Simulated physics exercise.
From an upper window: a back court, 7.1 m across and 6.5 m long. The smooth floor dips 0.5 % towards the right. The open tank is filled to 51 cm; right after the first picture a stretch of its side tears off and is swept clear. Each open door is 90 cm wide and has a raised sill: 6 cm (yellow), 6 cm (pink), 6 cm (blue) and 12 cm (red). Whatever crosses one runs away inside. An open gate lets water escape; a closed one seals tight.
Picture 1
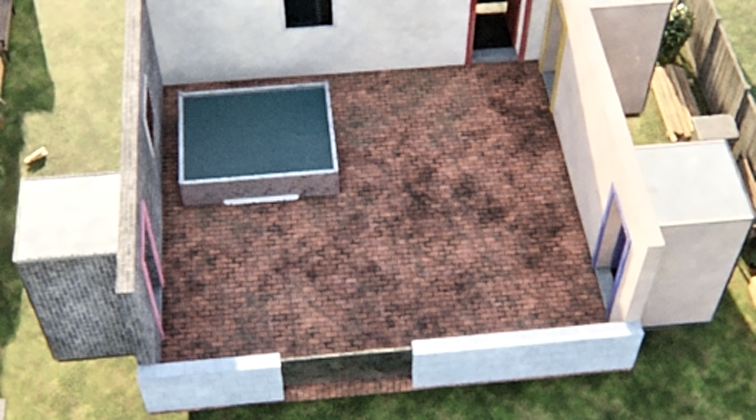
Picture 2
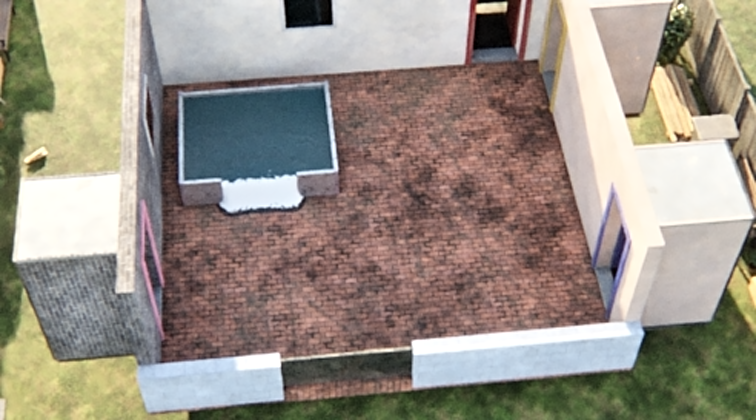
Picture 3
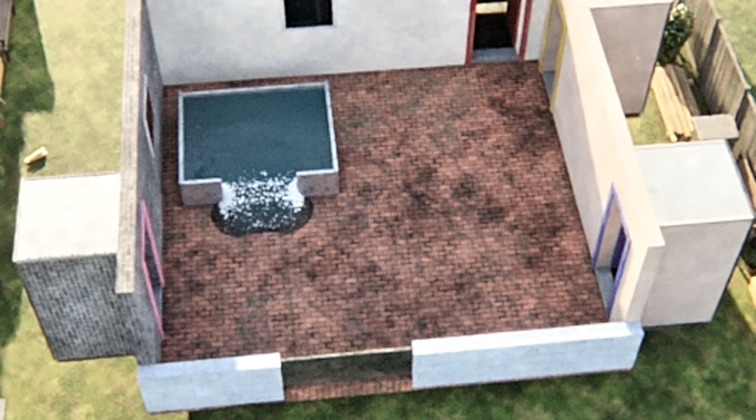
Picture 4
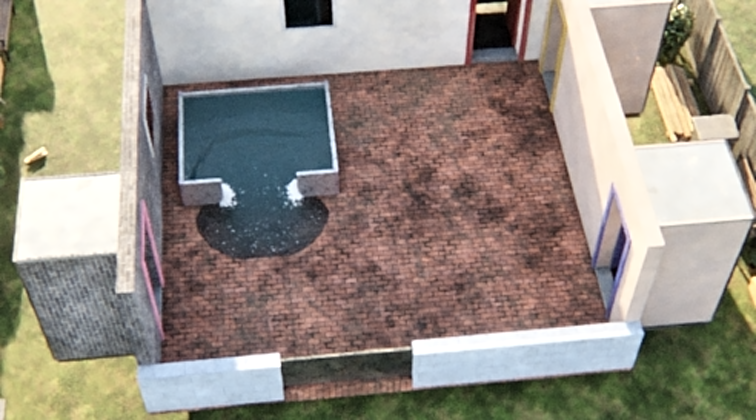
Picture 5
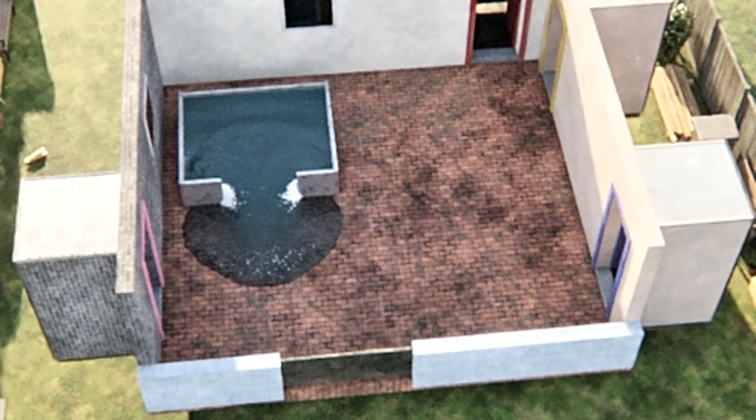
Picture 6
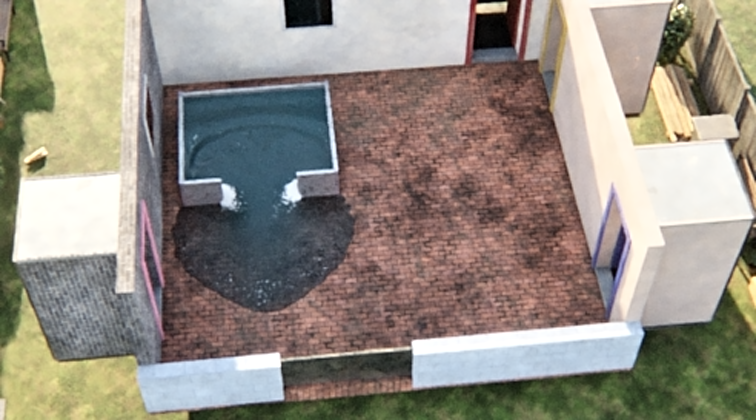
We see a walled brick court from above with an open tank of still water; part of its near side gives way, and water pours through the gap, spreading in a widening dark pool across the floor.
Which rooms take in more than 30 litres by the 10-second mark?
Within that time: At the yellow door it stays under the limit; at the pink door it exceeds the limit; at the blue door it exceeds the limit; at the red door it stays under the limit.
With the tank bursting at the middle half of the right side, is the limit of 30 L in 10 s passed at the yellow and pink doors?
Against that limit: Yellow over, pink under.
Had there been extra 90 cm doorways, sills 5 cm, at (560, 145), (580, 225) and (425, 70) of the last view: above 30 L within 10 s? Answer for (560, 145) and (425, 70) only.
In turn: Not over, below.
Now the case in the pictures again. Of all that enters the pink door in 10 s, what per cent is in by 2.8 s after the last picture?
About 15 per cent.
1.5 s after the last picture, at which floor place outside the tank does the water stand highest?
Around (186, 386).
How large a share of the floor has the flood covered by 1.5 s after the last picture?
Near 35 per cent is wet.
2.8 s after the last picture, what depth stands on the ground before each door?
Depths in cm: Yellow 0, pink 12, blue 0, red 0.
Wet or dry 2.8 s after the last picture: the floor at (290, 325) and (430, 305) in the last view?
In turn: Under water, flooded.
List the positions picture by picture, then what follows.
Still water, 51 cm deep, in the open tank at (257, 134), in the first frame.
The front is at (223, 208), 0.7 m from the gap at (261, 190); 0.3 m2 of floor is under water; 51 cm left at the back of the open tank, in the second frame.
The front is at (295, 227), 0.9 m from the gap at (261, 192); 0.9 m2 of floor is under water; 51 cm left at the back of the open tank, in the third frame.
Water pours out at (261, 192) and has run 1.3 m, to (239, 254); typically 7 cm deep outside, 51 cm at the open tank's back, in the fourth frame.
The front is at (277, 281), 1.8 m from the gap at (261, 191); 3.1 m2 of floor is under water; 51 cm left at the back of the open tank, in the fifth frame.
The front is at (279, 306), 2.3 m from the gap at (261, 191); 4.2 m2 of floor is under water; 50 cm left at the back of the open tank, in the sixth frame.
Then, 0.7 s after the last picture water covers 25 % of the floor and is deepest (30 cm) near (258, 205); yellow door not reached, pink door 4 cm at the sill, 0 L in, blue door not reached, red door not reached.
Then, 1.5 s after the last picture water covers 35 % of the floor and is deepest (34 cm) near (186, 386); yellow door not reached, pink door 11 cm at the sill, 5 L in, blue door not reached, red door not reached.
Then, 2.8 s after the last picture water covers 40 % of the floor and is deepest (22 cm) near (198, 385); yellow door not reached, pink door 12 cm at the sill, 26 L in, blue door not reached, red door not reached.
Then, 5.3 s after the last picture water covers 55 % of the floor and is deepest (15 cm) near (601, 349); yellow door not reached, pink door 13 cm at the sill, 103 L in, blue door 13 cm at the sill, 40 L in, red door not reached.
Then, 9.3 s after the last picture water covers 80 % of the floor and is deepest (11 cm) near (544, 354); yellow door 5 cm at the sill, 0 L in, pink door 8 cm at the sill, 149 L in, blue door 11 cm at the sill, 142 L in, red door 9 cm at the sill, 0 L in.
